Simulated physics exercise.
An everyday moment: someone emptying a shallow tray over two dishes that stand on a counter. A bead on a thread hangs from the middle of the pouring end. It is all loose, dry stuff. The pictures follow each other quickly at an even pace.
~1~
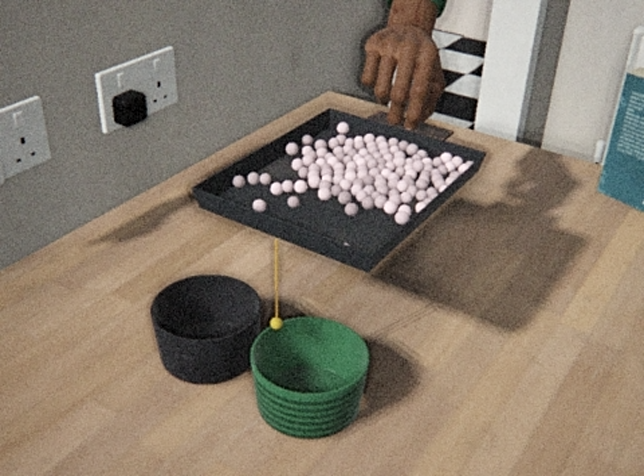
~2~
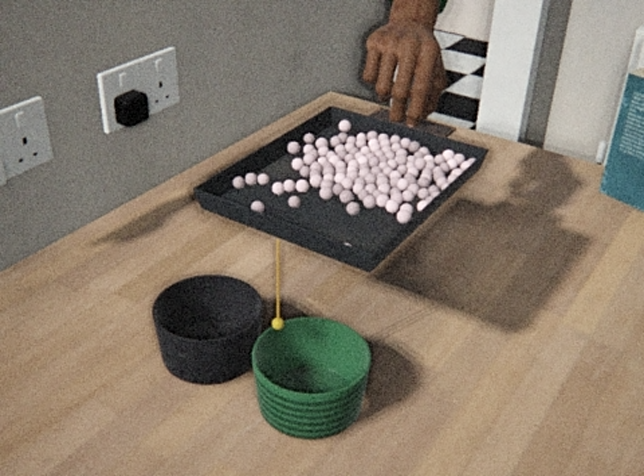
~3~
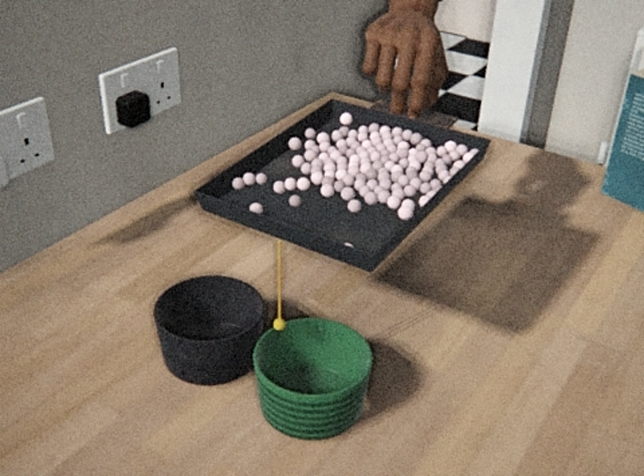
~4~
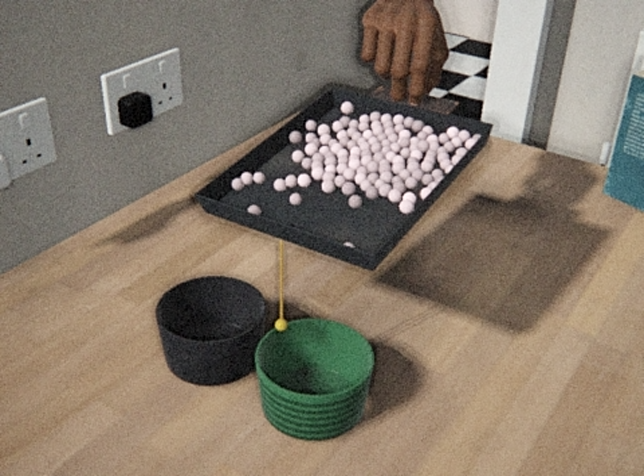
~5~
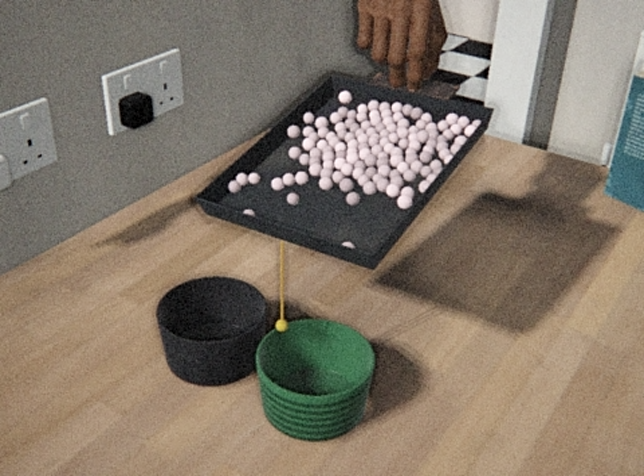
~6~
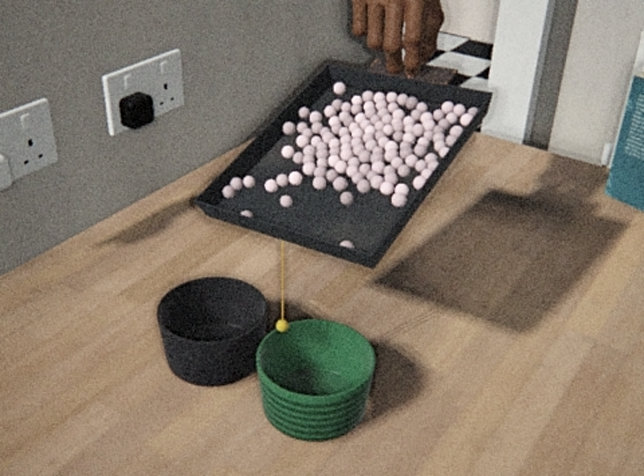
A dark tray of pale pink beads tilts as a hand raises its far end.
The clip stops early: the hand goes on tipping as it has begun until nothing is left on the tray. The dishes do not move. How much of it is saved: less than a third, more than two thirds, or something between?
Caught overall: Between a third and two thirds.
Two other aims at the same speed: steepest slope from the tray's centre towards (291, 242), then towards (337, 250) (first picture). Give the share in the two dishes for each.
The first gives 10 %, the second 50 %.
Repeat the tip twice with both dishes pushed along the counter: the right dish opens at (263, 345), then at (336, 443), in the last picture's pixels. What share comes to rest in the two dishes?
In turn 60 and 40 in a hundred.
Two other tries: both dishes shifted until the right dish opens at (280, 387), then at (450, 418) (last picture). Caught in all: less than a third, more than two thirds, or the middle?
The first try: Over two thirds. The second: Below one third.
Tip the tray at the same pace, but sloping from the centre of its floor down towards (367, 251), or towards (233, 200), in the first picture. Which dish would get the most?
At the first place the right one, at the second left.
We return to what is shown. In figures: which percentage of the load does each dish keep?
Left dish: 50 %, right dish: 0 %.
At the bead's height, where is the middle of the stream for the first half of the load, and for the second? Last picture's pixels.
First near (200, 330), later near (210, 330).
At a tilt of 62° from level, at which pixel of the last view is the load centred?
At about (263, 203).
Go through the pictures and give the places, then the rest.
Corners of the pouring end near (199, 187) and (369, 251), level; middle of the load near (373, 164), sugar pearls; left dish near (171, 354); right dish near (276, 408); bead on its thread near (277, 323), in the first frame.
Corners of the pouring end near (200, 188) and (371, 251), level; middle of the load near (375, 162), in the second frame.
Corners of the pouring end near (201, 190) and (371, 251), tipped barely, lowest at the left corner; middle of the load near (376, 157), only a few on the move, in the third frame.
Corners of the pouring end near (202, 193) and (372, 250), tipped a little, lowest at the left corner; middle of the load near (377, 148), only a few on the move, in the fourth frame.
Corners of the pouring end near (202, 196) and (371, 250), tipped a little, lowest at the left corner; middle of the load near (374, 142), a little on the move, in the fifth frame.
Corners of the pouring end near (201, 199) and (370, 250), tipped clearly, lowest at the left corner; middle of the load near (369, 138), all but a few on the move; left dish near (177, 356); right dish near (282, 410), in the sixth frame.
Shortly afterwards, tray tipped steeply; all but a few on the tray; only a few in the left dish; only a few outside both; only a few in the air.
Next, tray tipped past a quarter turn; near a quarter on the tray; only a few in the right dish; near a quarter in the left dish; near a quarter outside both; near a quarter in the air.
Some moments later, tray tipped past a quarter turn; only a few in the right dish; near half in the left dish; near half outside both.
In the end, tray tipped past a quarter turn; only a few in the right dish; near half in the left dish; near half outside both.
